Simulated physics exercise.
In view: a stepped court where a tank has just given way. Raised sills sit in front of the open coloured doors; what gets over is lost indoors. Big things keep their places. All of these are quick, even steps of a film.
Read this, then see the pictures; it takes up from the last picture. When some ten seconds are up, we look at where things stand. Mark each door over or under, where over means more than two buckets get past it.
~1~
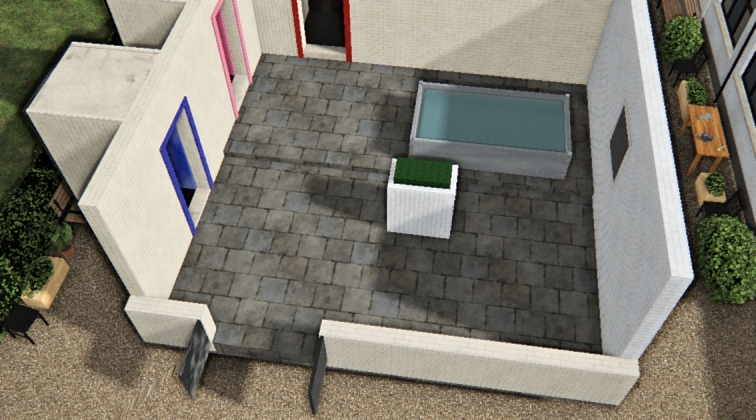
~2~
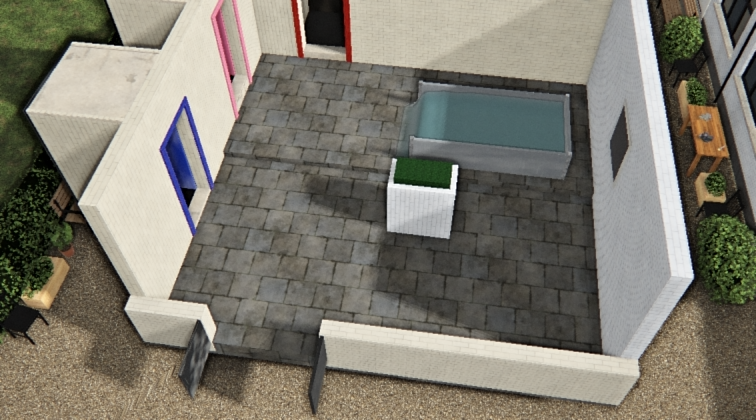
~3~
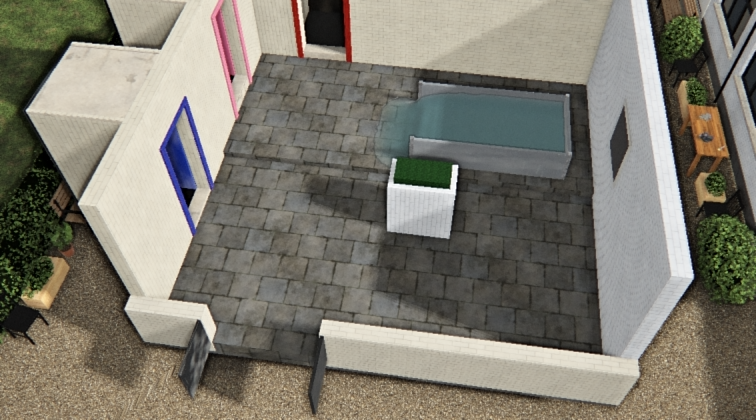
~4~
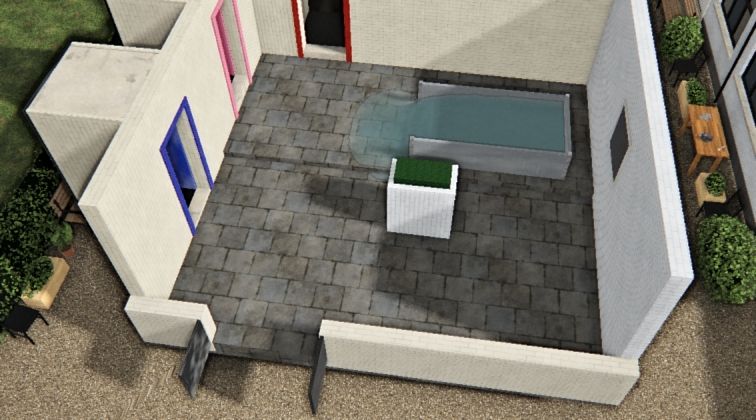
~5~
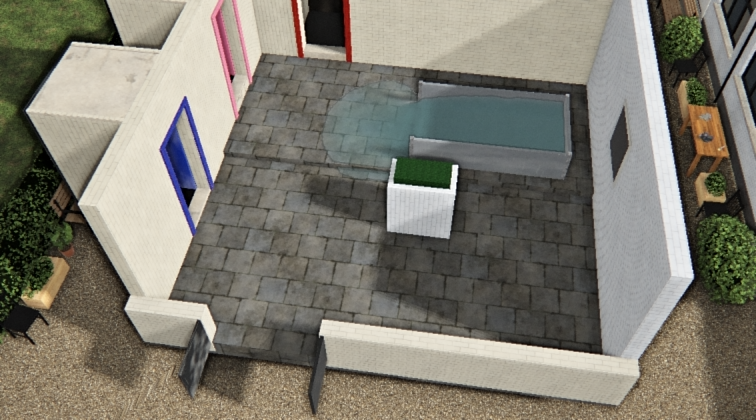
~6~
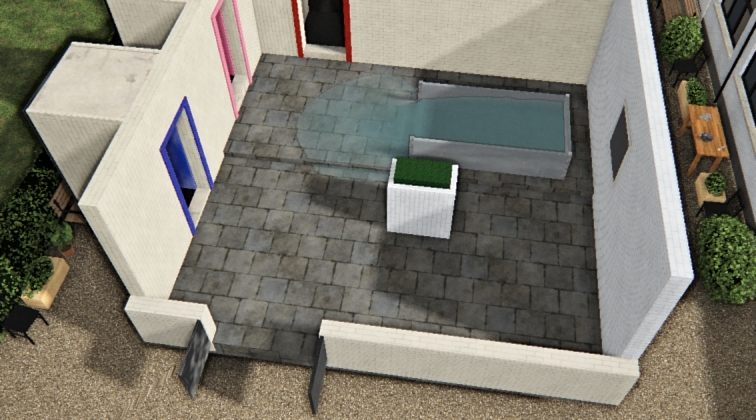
Red door - under; blue door - over; pink door - under.
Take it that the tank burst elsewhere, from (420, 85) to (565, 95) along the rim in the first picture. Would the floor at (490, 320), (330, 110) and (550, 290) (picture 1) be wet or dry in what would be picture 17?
So that's left bare for the first, waterlogged for the second and left bare for the third.
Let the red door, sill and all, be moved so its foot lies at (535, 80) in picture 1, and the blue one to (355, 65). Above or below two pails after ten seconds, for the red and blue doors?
Red door: Comes in low; blue door: Comes in high.
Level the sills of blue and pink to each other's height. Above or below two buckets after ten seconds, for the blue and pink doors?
Check - blue door: Does not overflow; pink door: Spills past the limit.
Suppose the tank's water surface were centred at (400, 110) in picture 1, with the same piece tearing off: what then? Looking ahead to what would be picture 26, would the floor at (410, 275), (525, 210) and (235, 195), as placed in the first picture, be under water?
Taking them in the order asked: Spared, then spared, then inundated.
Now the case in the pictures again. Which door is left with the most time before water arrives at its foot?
That would be the one in blue.
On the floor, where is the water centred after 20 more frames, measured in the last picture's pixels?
Around pixel (345, 137) of the last picture.
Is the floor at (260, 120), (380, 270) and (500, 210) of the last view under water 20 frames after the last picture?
First spot submerged, second spot spared, third spot spared.
A moment on, water covers 30 % of the floor; the red door wet at the sill, nothing in, the blue door not reached, the pink door wet at the sill, nothing in.
Next, water covers 35 % of the floor; the red door wet at the sill, nothing in, the blue door wet at the sill, nothing in, the pink door wet at the sill, nothing in.
Then, water covers 40 % of the floor; the red door wet at the sill, nothing in, the blue door under two buckets in, the pink door wet at the sill, nothing in.
Later, water covers 55 % of the floor; the red door under two buckets in, the blue door over two buckets in, the pink door wet at the sill, nothing in.
In the end, water covers 85 % of the floor; the red door under two buckets in, the blue door over two buckets in, the pink door wet at the sill, nothing in.
